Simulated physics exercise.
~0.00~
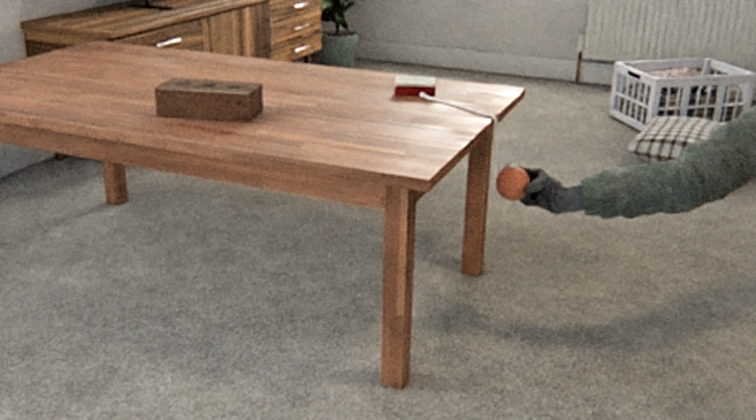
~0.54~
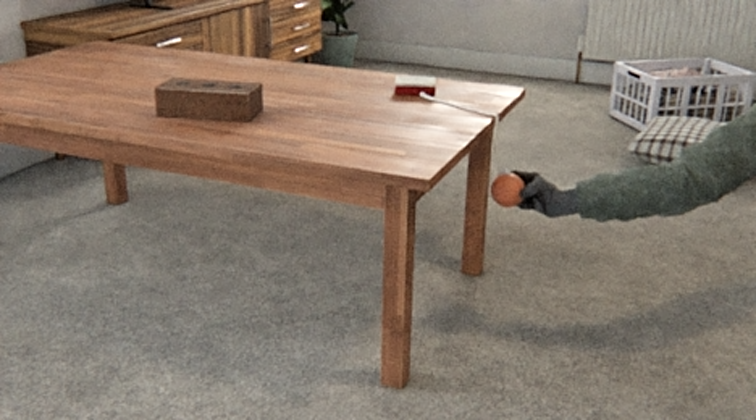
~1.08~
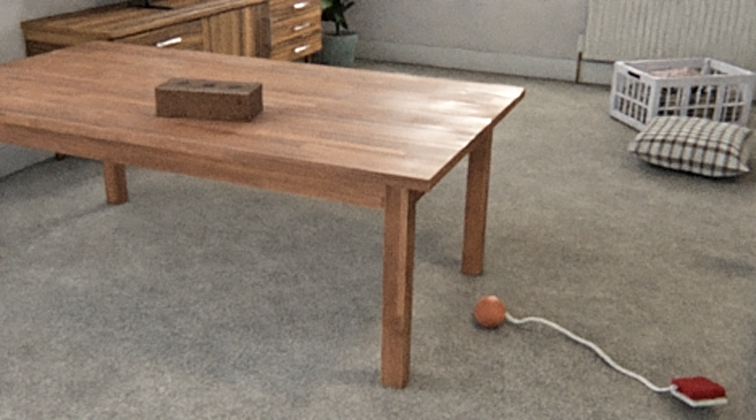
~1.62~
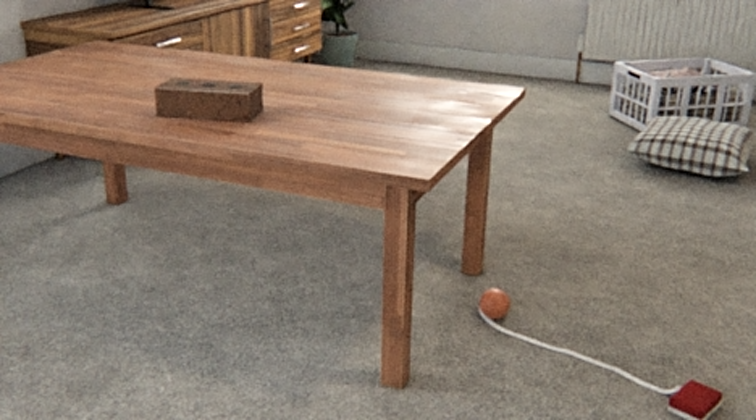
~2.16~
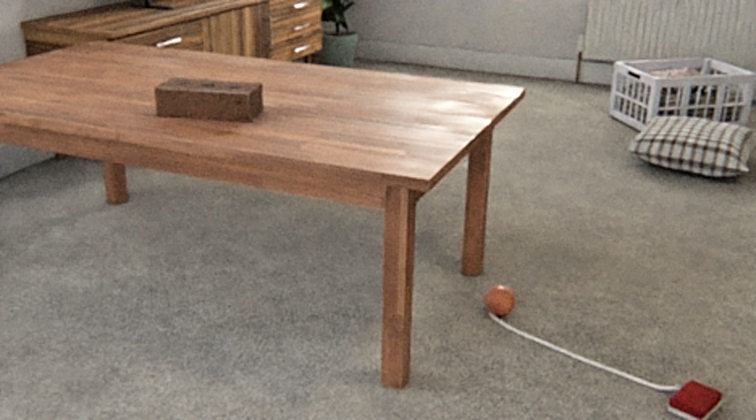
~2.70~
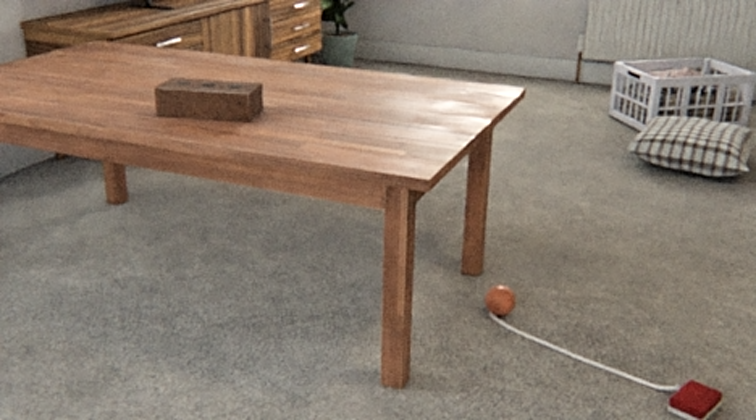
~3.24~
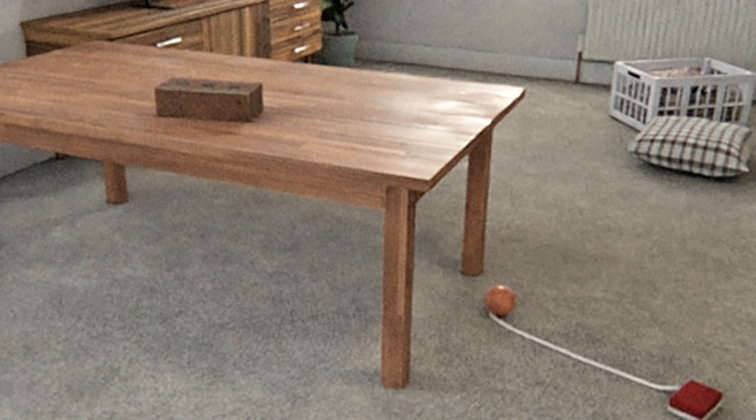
An orange tied by a white ribbon to a small red sponge was let go beside a wooden table, and it dropped to the floor, pulling the sponge off the edge, until both lay still on the carpet while the brick stayed put.
